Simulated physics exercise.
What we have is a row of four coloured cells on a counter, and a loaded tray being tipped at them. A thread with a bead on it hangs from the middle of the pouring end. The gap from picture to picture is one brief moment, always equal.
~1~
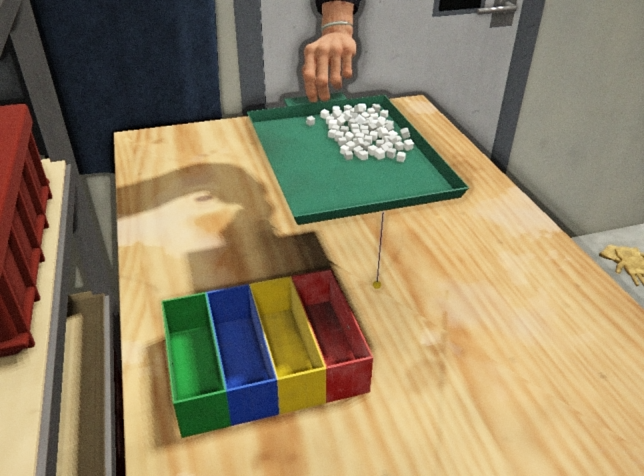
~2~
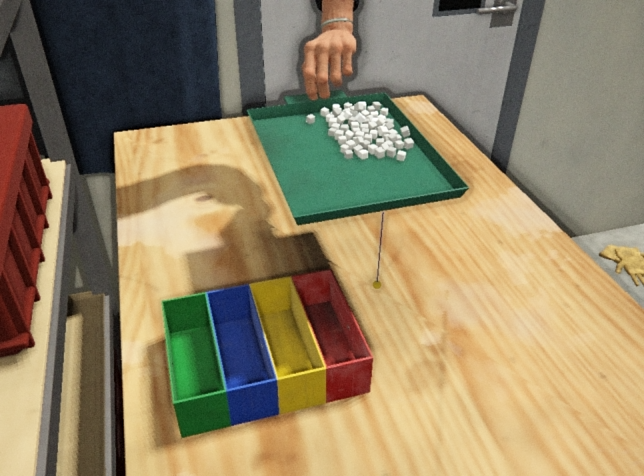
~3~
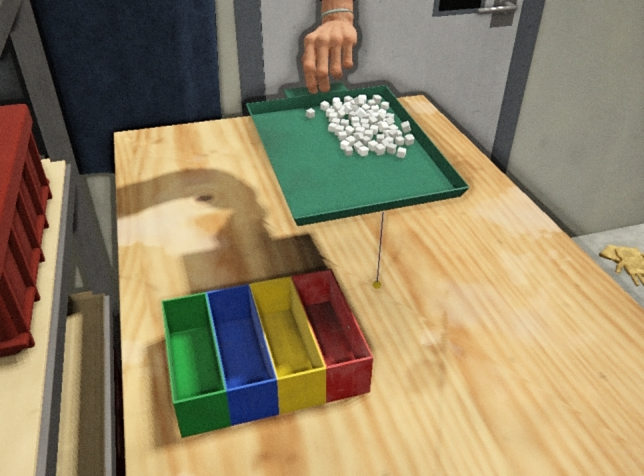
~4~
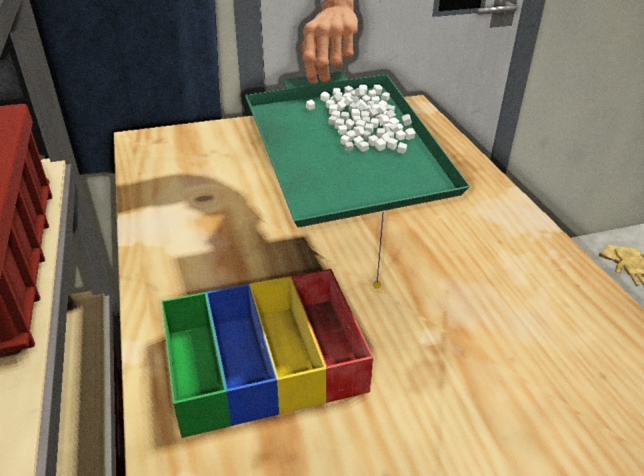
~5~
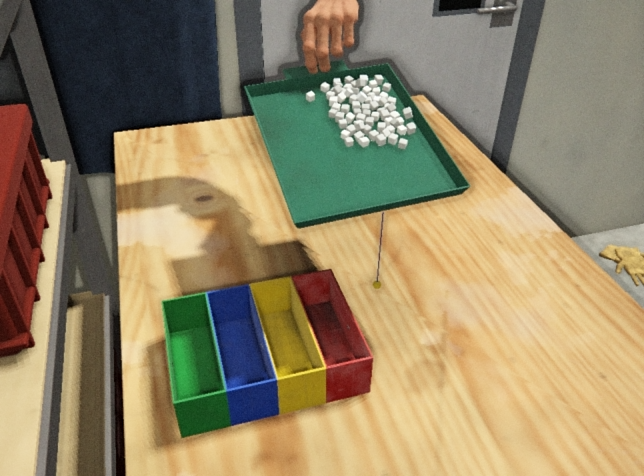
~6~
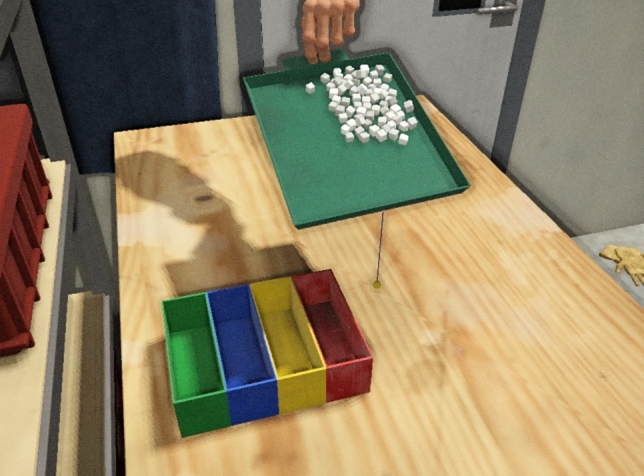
A hand held a green tray of white cubes above a wooden table with green, blue, yellow and red compartments, then slowly raised the tray's far end a little while the cubes stayed bunched together.
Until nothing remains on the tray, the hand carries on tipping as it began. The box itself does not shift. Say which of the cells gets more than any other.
That would be the red cell.
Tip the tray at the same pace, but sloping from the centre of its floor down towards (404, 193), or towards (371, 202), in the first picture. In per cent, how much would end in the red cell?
So it's 0 percent with the first slope and 20 percent with the other.
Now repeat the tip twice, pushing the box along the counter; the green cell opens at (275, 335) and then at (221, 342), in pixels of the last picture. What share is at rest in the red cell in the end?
The first position comes out at 10 per cent, the other at 30 per cent.
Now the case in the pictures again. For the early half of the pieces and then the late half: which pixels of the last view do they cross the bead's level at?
Points: About (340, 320), then about (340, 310).
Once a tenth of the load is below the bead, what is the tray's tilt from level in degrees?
60° or so.
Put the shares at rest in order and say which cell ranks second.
Yellow.
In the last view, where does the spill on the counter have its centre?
I'd put the middle at roughly (407, 379).
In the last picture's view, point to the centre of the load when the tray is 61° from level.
Near the pixel (341, 215).
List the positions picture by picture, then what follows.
In the first frame, corners of the pouring end at (298, 213) and (463, 186), level; middle of the load at (364, 130), sugar cubes; bead on its thread at (377, 285); green cell at (203, 411); blue cell at (253, 399); yellow cell at (302, 388); red cell at (349, 377).
In the second frame, corners of the pouring end at (298, 213) and (463, 186), level; middle of the load at (364, 129).
In the third frame, corners of the pouring end at (298, 214) and (463, 185), tipped barely, lowest at the left corner; middle of the load at (364, 124).
In the fourth frame, corners of the pouring end at (298, 216) and (463, 184), tipped a little, lowest at the left corner; middle of the load at (365, 116).
In the fifth frame, corners of the pouring end at (298, 218) and (464, 184), tipped a little, lowest at the left corner; middle of the load at (365, 109).
In the sixth frame, corners of the pouring end at (298, 220) and (464, 183), tipped a little, lowest at the left corner; middle of the load at (366, 102); green cell at (203, 411); blue cell at (253, 399); yellow cell at (302, 388); red cell at (349, 377).
Soon, tray tipped steeply; about two thirds on the tray; a stray few in the green cell; a stray few in the yellow cell; about a quarter falling or outside the box.
A while on, tray tipped past a quarter turn; about a third on the tray; a small part in the yellow cell; a small part in the red cell; a stray few in the blue cell; a stray few in the green cell; about a third falling or outside the box.
Towards the end, tray tipped past a quarter turn; about a third in the red cell; about a quarter in the yellow cell; a stray few in the blue cell; a stray few in the green cell; about a third falling or outside the box.
Finally, tray tipped past a quarter turn; about a third in the red cell; about a quarter in the yellow cell; a stray few in the blue cell; a stray few in the green cell; about a third outside the box.
